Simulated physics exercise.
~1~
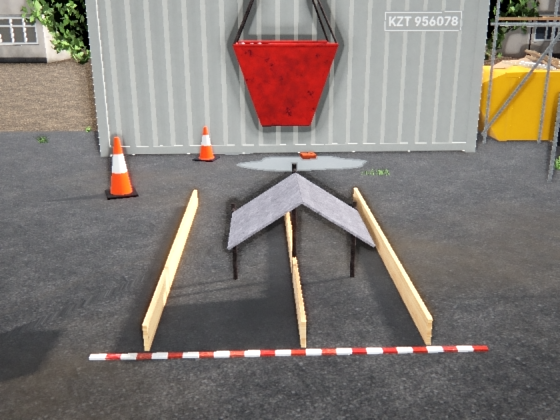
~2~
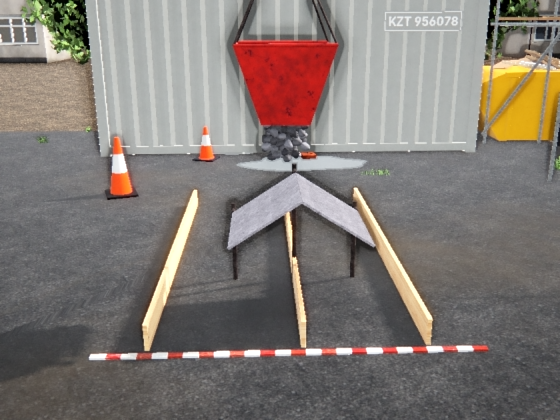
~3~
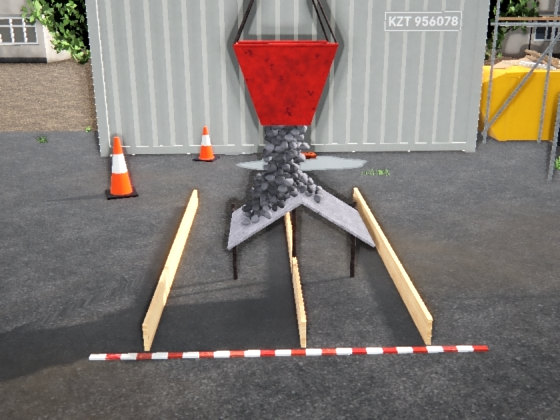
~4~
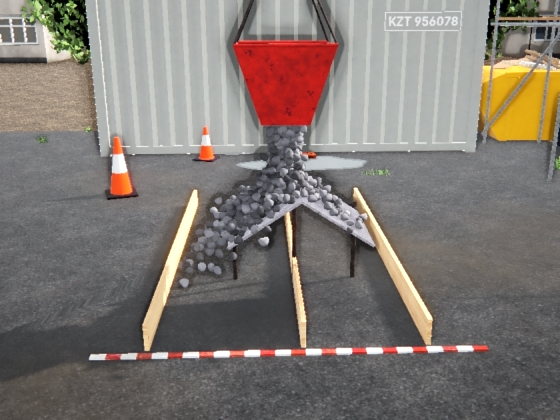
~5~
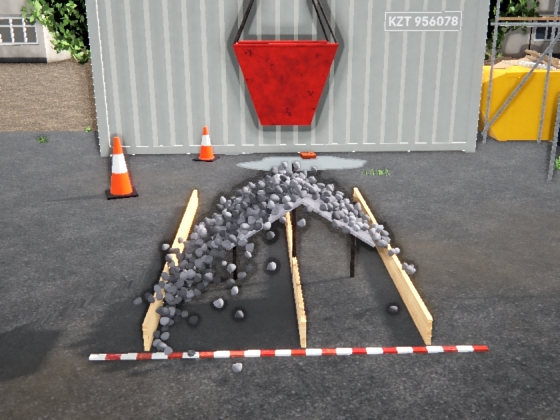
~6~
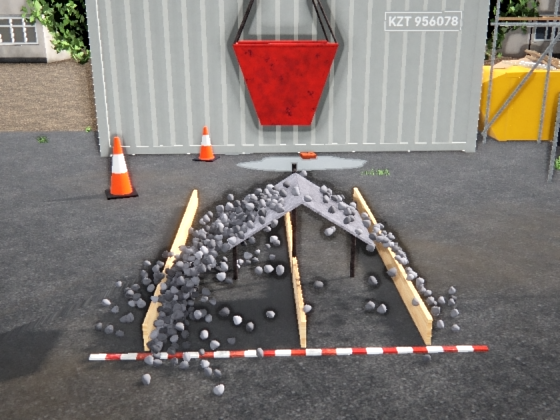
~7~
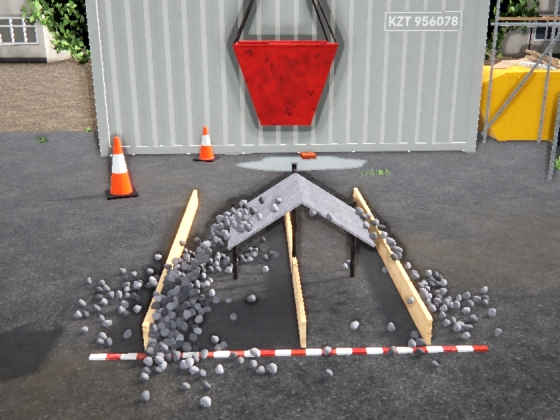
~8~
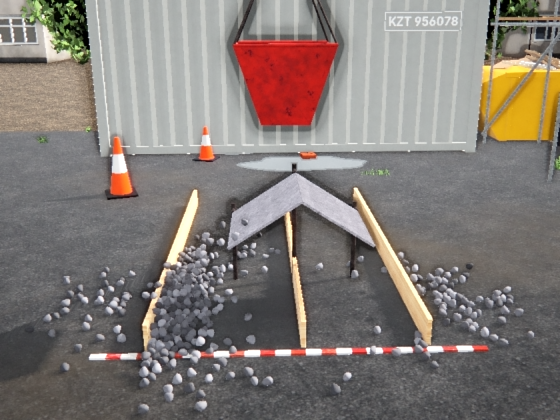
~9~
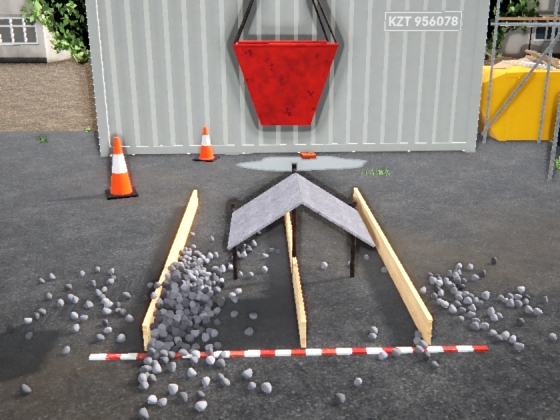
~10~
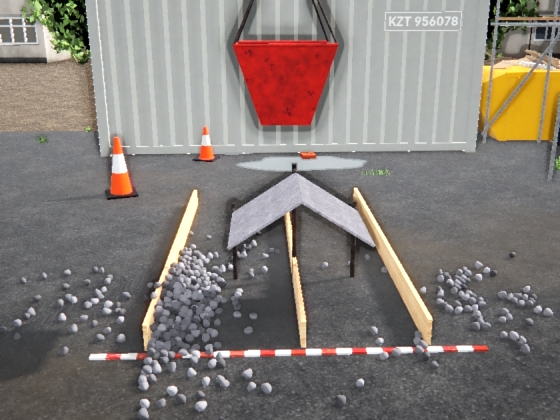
Paved yard by a shipping container, grey stones pouring from a red hopper over peaked steel, settling mostly in the left bay.
